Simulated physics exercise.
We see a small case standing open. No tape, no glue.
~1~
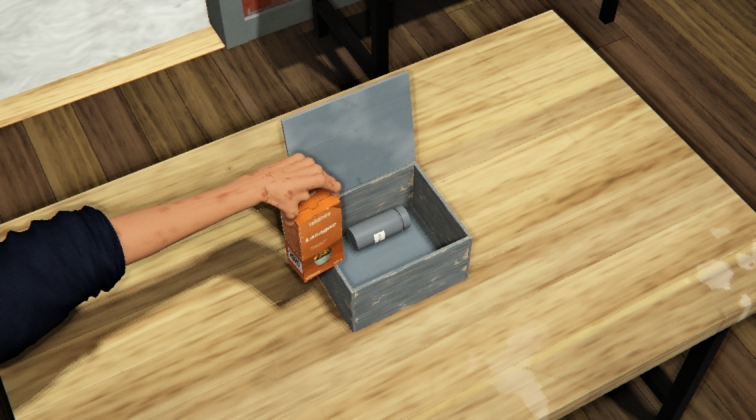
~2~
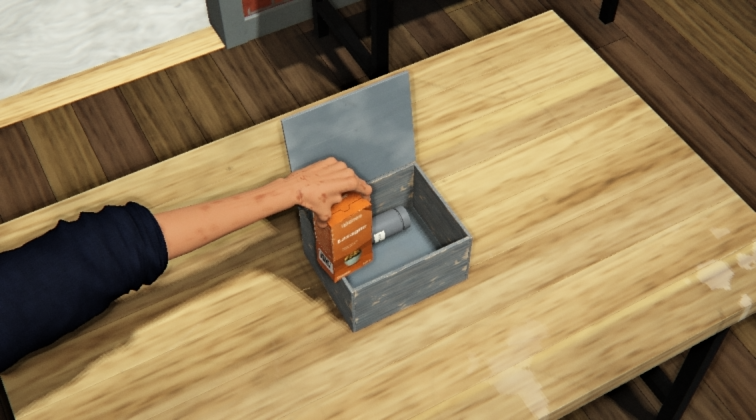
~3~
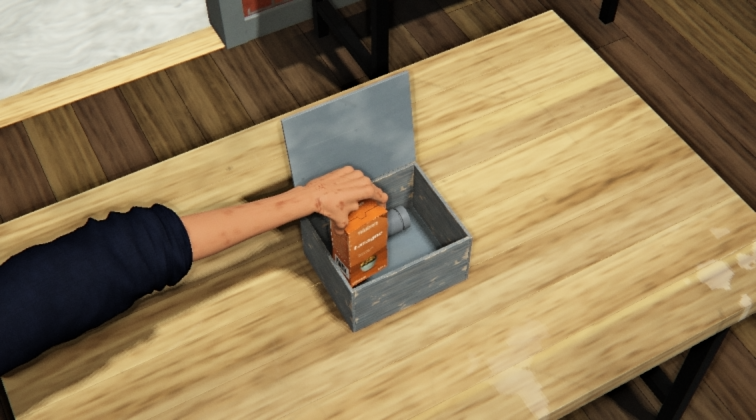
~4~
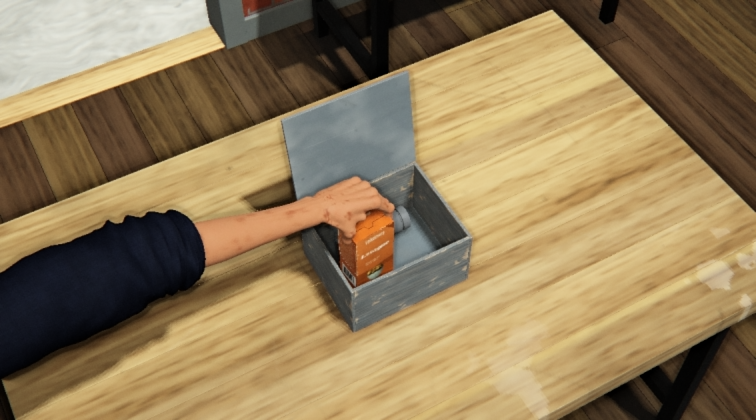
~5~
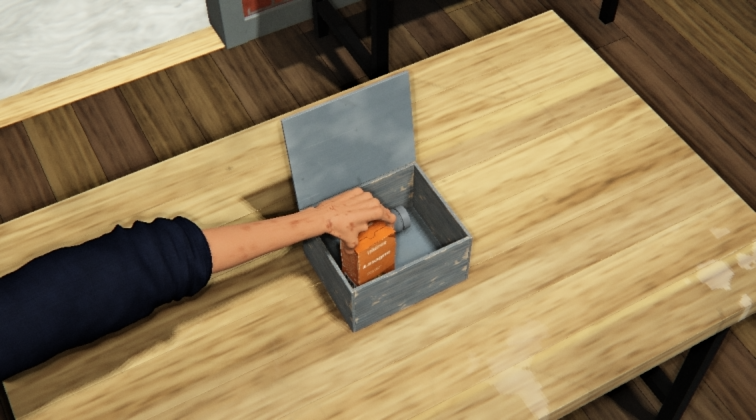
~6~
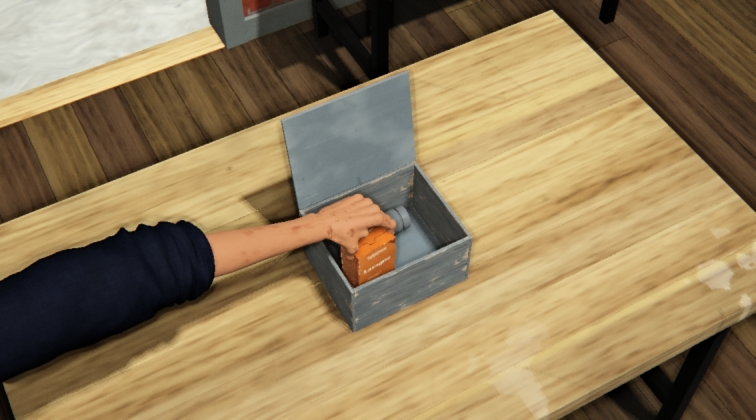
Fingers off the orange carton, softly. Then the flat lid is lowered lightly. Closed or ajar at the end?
In the end the lid stays ajar.
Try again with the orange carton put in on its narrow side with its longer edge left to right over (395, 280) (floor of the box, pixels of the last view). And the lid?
Then it closes.
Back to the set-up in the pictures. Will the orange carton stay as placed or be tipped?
It stays as placed.
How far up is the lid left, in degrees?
About 18°.
Then, 1.20 s later than the last frame, lid starting down.
Then, 1.60 s later than the last frame, lid 59° above the rim.
Then, 2.00 s later than the last frame, lid 28° above the rim.
When it is over, lid 19° above the rim; both as before. End places, in pixels of the last picture, orange carton near (369, 264).
